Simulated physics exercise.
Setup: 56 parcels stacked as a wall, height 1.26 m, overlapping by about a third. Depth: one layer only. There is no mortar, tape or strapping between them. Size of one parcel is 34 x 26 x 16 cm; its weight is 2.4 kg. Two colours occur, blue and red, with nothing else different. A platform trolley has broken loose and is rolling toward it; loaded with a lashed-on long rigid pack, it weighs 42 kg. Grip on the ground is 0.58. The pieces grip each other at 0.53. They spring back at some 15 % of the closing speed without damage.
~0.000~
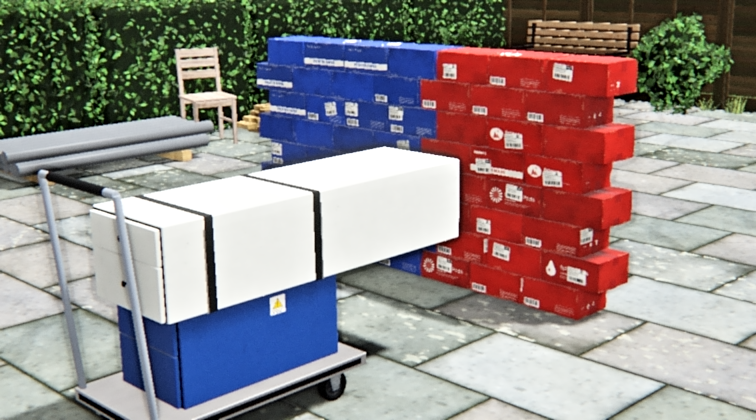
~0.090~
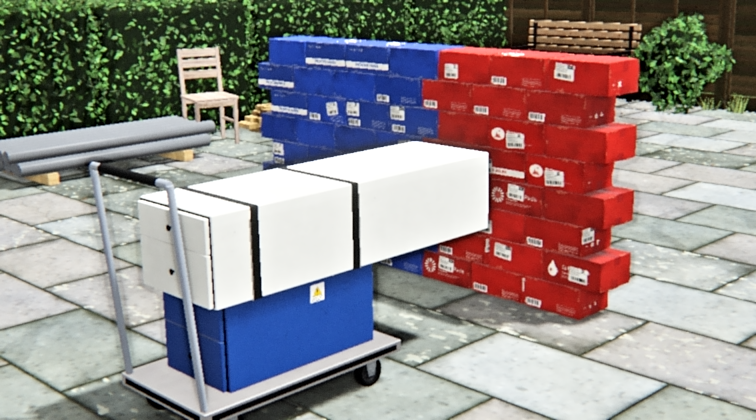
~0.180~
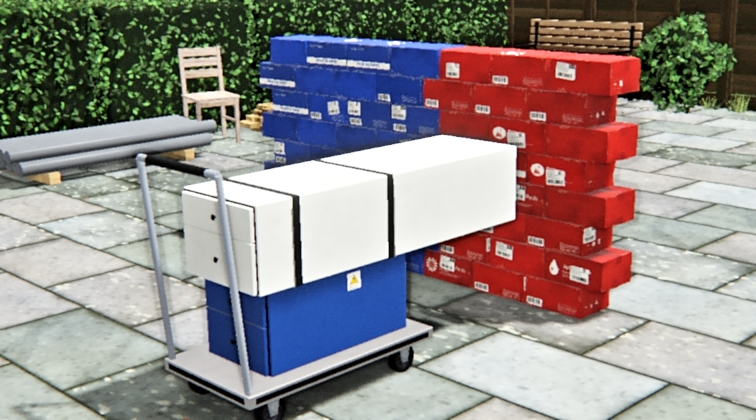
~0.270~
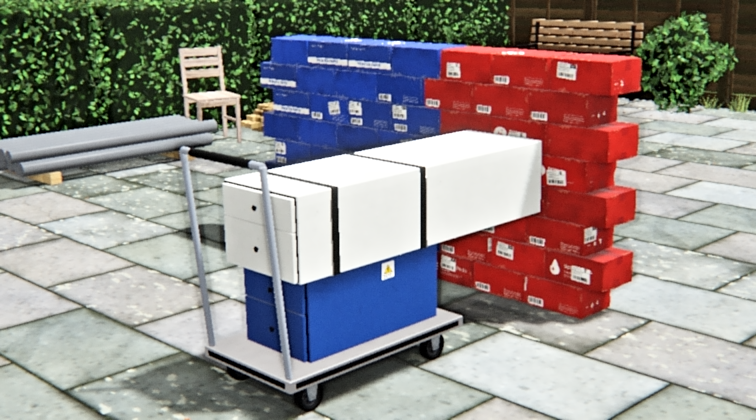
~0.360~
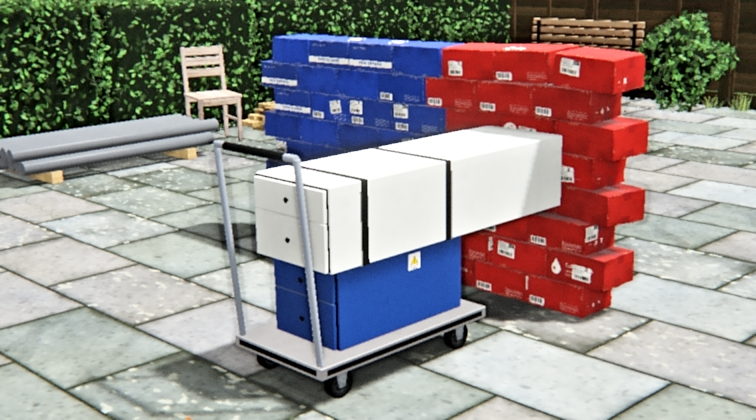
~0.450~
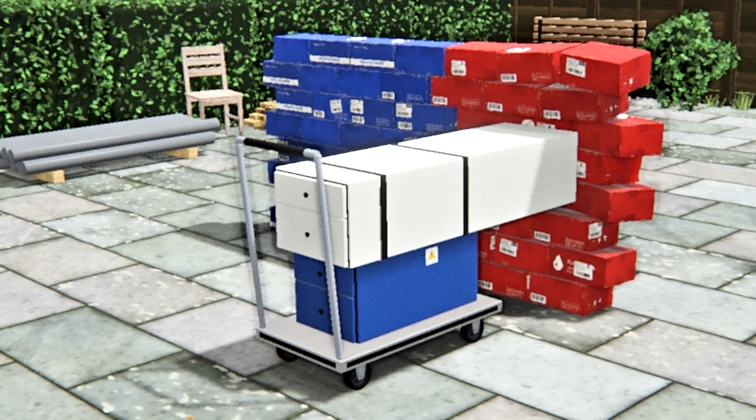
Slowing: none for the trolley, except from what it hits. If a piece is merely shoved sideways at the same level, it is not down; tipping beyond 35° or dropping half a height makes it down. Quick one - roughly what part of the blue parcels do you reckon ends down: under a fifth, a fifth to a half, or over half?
I reckon under a fifth.
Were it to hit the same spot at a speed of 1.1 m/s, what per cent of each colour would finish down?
Share down, in per cent: Blue 0, red 0.
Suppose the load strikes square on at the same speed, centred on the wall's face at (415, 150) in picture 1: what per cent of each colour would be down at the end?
Blue 40 %, red 60 %.
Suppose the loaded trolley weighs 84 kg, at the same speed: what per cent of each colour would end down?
Colour by colour that makes blue 10, red 70 percent.
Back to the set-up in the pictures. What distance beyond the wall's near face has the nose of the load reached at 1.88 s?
70 cm.
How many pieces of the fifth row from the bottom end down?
From that row, 3 end down.
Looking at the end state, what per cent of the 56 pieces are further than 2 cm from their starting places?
50 %.
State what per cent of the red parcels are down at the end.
Red: 80 per cent.
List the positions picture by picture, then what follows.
In the first frame (we follow the side turned to the camera), load (450, 185) 67 cm short of the wall; top blue parcel (323, 56); top red parcel (461, 68); no piece has moved.
In the second frame, load (480, 178) 48 cm short of the wall; top blue parcel (325, 56).
In the third frame, load (508, 171) 28 cm short of the wall; top blue parcel (326, 55).
In the fourth frame, load (534, 164) 9 cm short of the wall; top blue parcel (327, 55).
In the fifth frame, load (554, 158) 58 mm into the wall's line; top blue parcel (328, 54); steepest lean 4°, the parcel at (583, 73); 13 stirred so far.
In the sixth frame, load (570, 155) 16 cm into the wall's line; top blue parcel (329, 54); top red parcel (470, 64) displaced 23 mm; steepest lean 10°, the parcel at (589, 74); 20 stirred so far.
Around 0.64 s, load 29 cm past the wall's line, still rolling; none of the 32 blue parcels down (0 of 56 in all colours); top blue parcel unmoved; top red parcel tipped 7°.
Around 0.98 s, load 45 cm past the wall's line, still rolling; none of the 32 blue parcels down (10 of 56 in all colours); top blue parcel unmoved; top red parcel tipped 13°.
Around 1.32 s, load 61 cm past the wall's line, still rolling; 4 of the 32 blue parcels down (24 of 56 in all colours); top blue parcel unmoved; top red parcel tipped 34°, 53 cm lower.
Around 1.88 s, load 68 cm past the wall's line, still rolling; 4 of the 32 blue parcels down (24 of 56 in all colours); top blue parcel unmoved; top red parcel on its side.
Finally (3.1 s), load 67 cm past the wall's line, stopped; 4 of the 32 blue parcels down (24 of 56 in all colours); top blue parcel unmoved; top red parcel on its side. That is 12 per cent. Seen by the last camera, middles, top blue parcel near (345, 52), top red parcel near (554, 195).
